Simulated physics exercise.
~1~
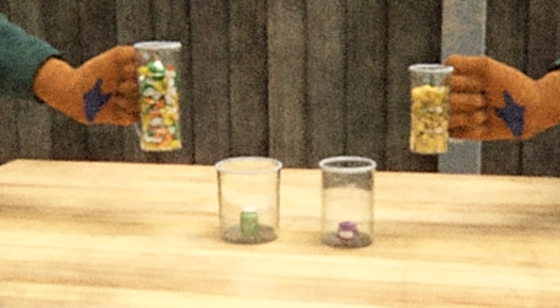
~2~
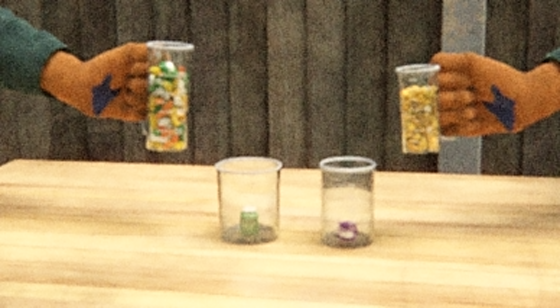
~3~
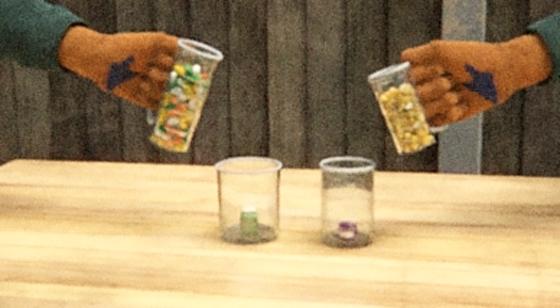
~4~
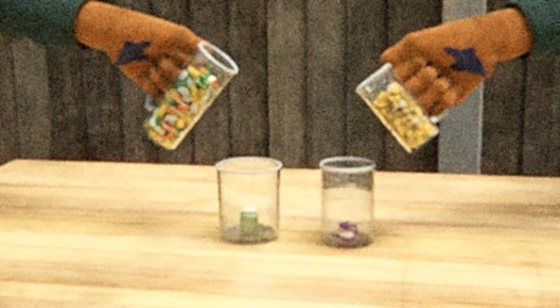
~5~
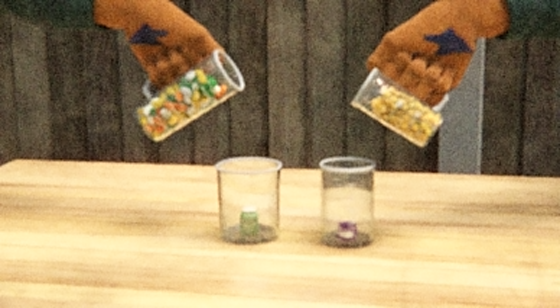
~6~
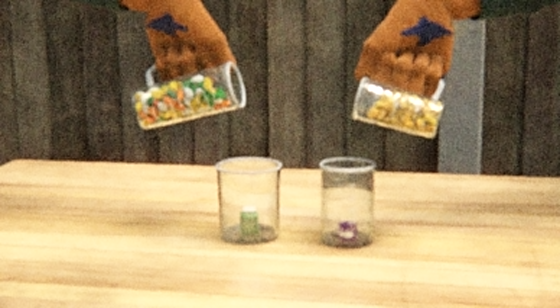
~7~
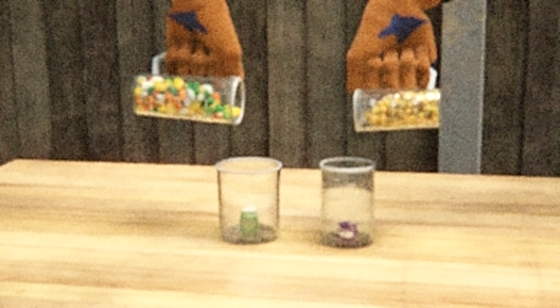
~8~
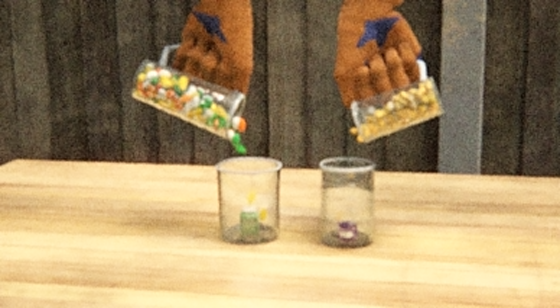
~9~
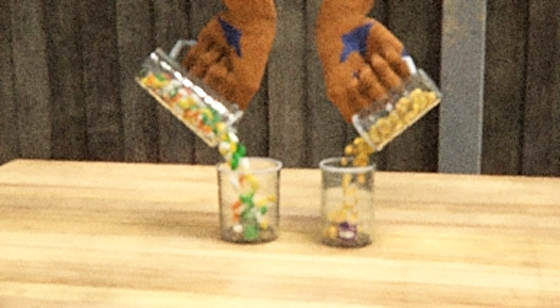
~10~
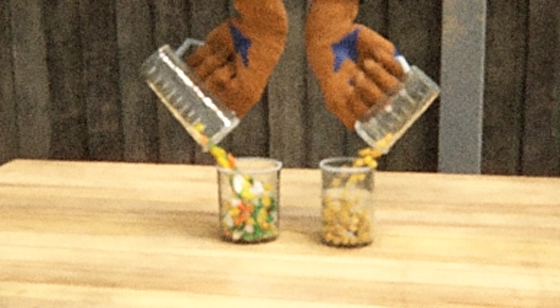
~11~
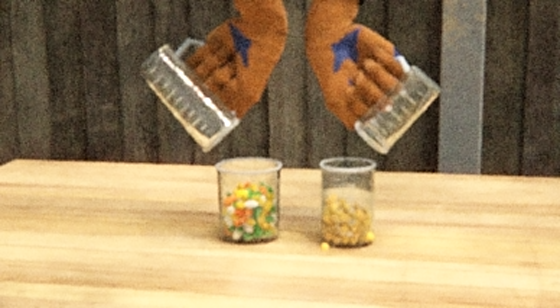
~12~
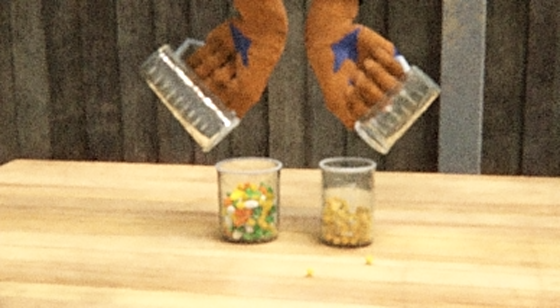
The footage shows two gloved hands tipping clear cups, one of multicoloured pieces and one of yellowish pieces, into two clear containers each holding a small object. The pieces pour in and cover both objects, leaving the cups empty and a few yellowish bits on the table.
